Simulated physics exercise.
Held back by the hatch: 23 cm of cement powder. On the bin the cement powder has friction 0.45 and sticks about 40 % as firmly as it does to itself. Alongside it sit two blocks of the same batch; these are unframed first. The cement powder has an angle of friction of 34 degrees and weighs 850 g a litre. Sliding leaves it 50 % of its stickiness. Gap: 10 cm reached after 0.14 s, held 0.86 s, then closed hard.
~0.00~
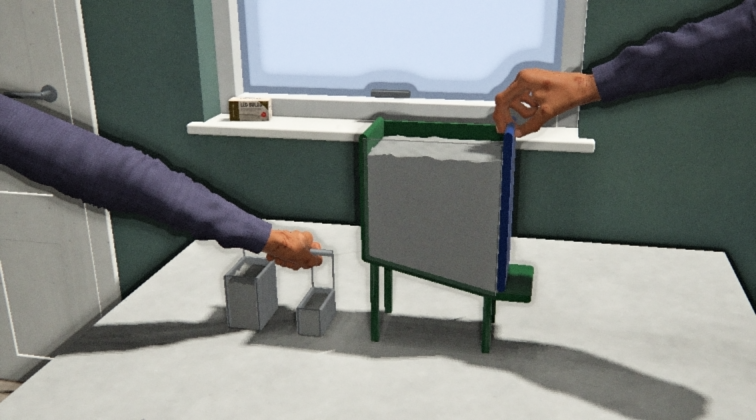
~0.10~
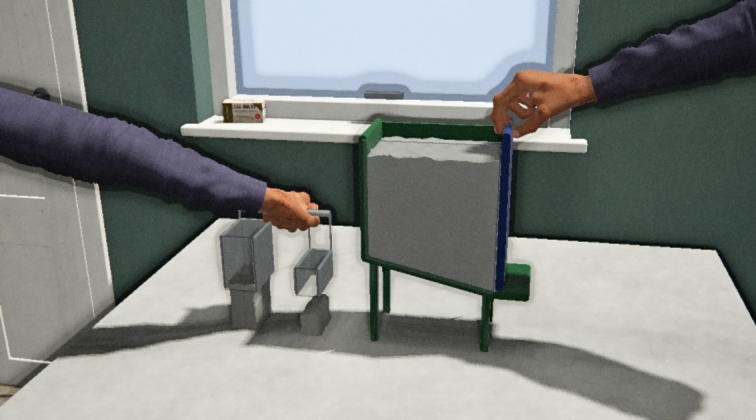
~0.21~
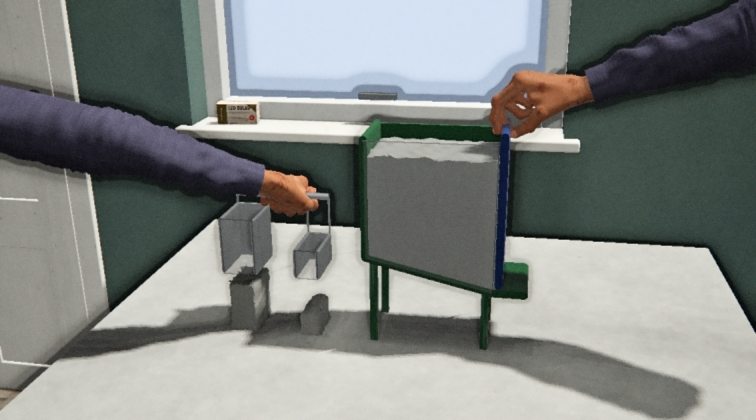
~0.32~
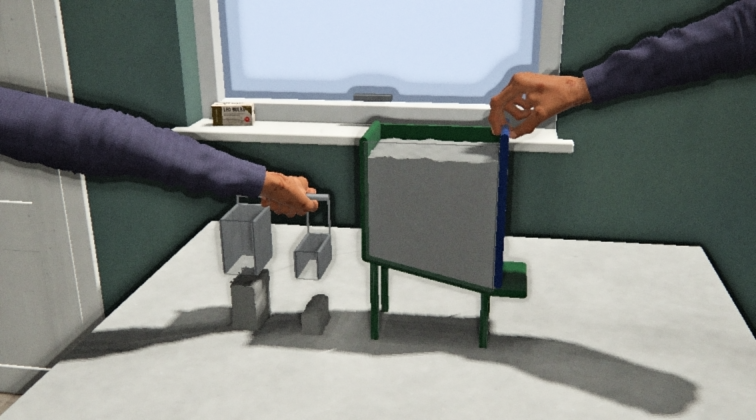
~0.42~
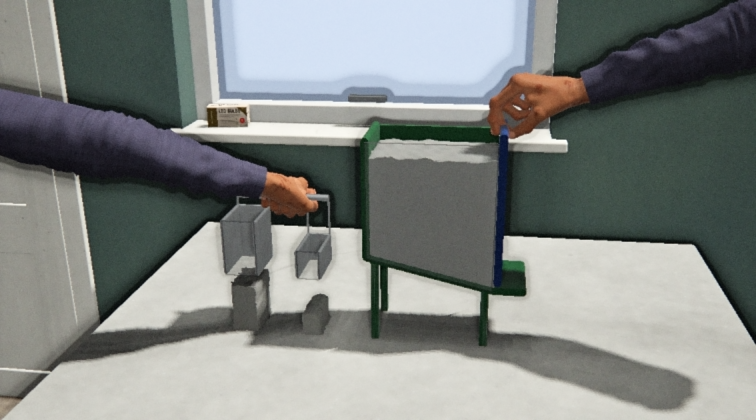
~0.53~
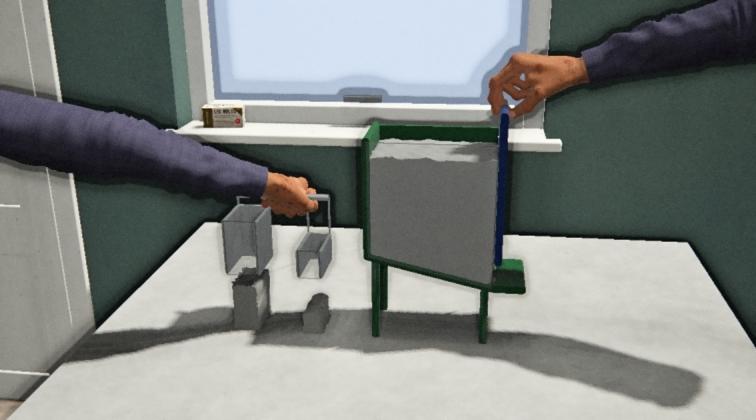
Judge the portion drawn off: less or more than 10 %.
Outcome: Short of 10 per cent.
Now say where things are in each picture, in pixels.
In the first picture, top of the hatch at (508, 137), not yet moved; top of the cement powder at (491, 160); blocks stand 9.2 cm, 4.3 cm (left to right).
In the second picture, top of the hatch at (506, 138), not yet moved; top of the cement powder at (490, 161); blocks stand 9.2 cm, 4.3 cm (left to right).
In the third picture, top of the hatch at (505, 138), not yet moved; top of the cement powder at (489, 161); blocks stand 9.2 cm, 4.3 cm (left to right).
In the fourth picture, top of the hatch at (505, 139), not yet moved; top of the cement powder at (489, 161); blocks stand 9.2 cm, 4.3 cm (left to right).
In the fifth picture, top of the hatch at (504, 139), not yet moved; top of the cement powder at (489, 161); blocks stand 9.2 cm, 4.3 cm (left to right).
In the sixth picture, top of the hatch at (505, 118), moved 3.4 cm; top of the cement powder at (430, 159); blocks stand 9.2 cm, 4.3 cm (left to right).
After 0.77 s, the hatch is 10 cm open and 0 % is out.
After 1.06 s, the hatch is 10 cm open and 0 % is out.
After 1.34 s, the hatch is 10 cm open and 0 % is out.
After 1.63 s, the hatch is 2.5 cm open and 0 % is out.
After 2.06 s, at the end, the hatch is shut and 1 % is out.
